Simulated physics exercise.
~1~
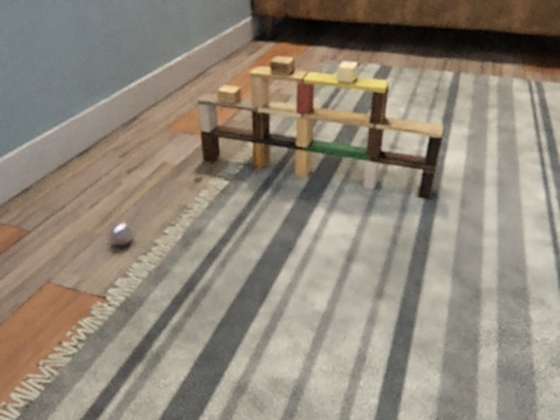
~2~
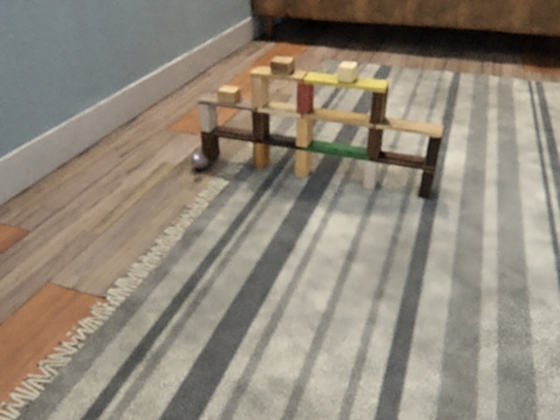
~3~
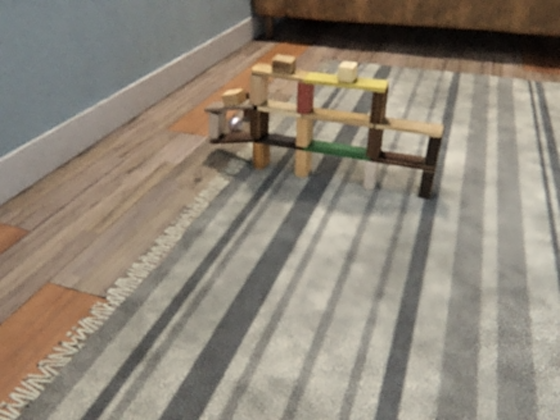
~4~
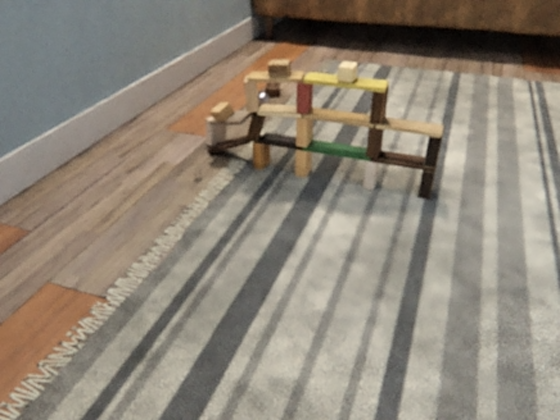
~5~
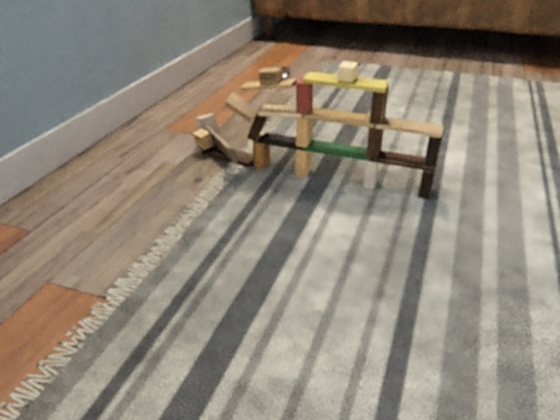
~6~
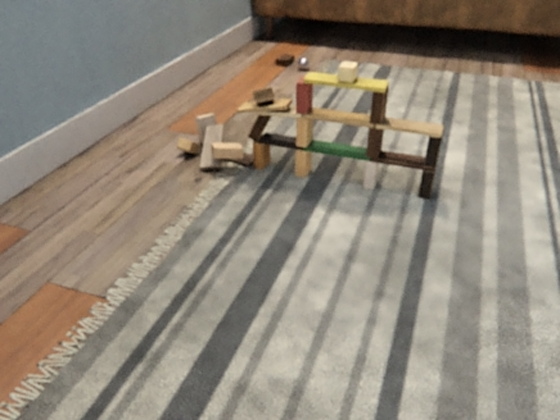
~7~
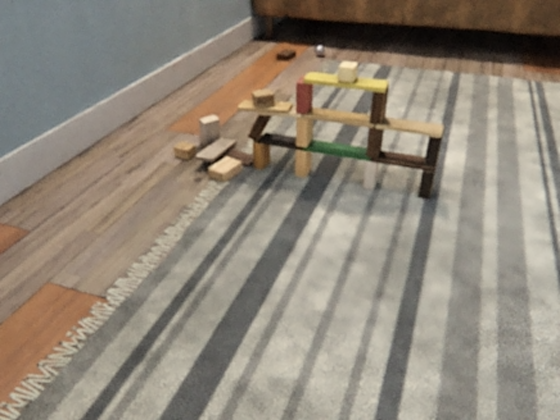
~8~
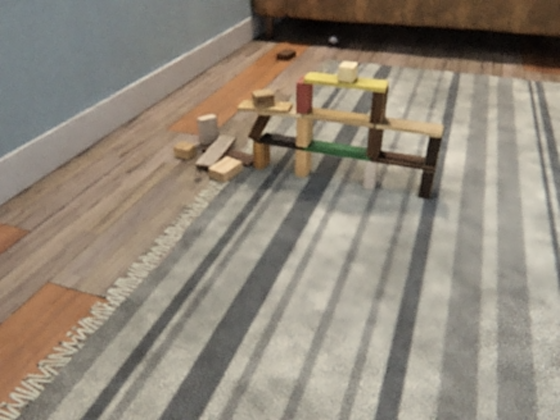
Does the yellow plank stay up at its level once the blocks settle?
Yes, the yellow plank stays in place at the top of the part of the house that is still standing.
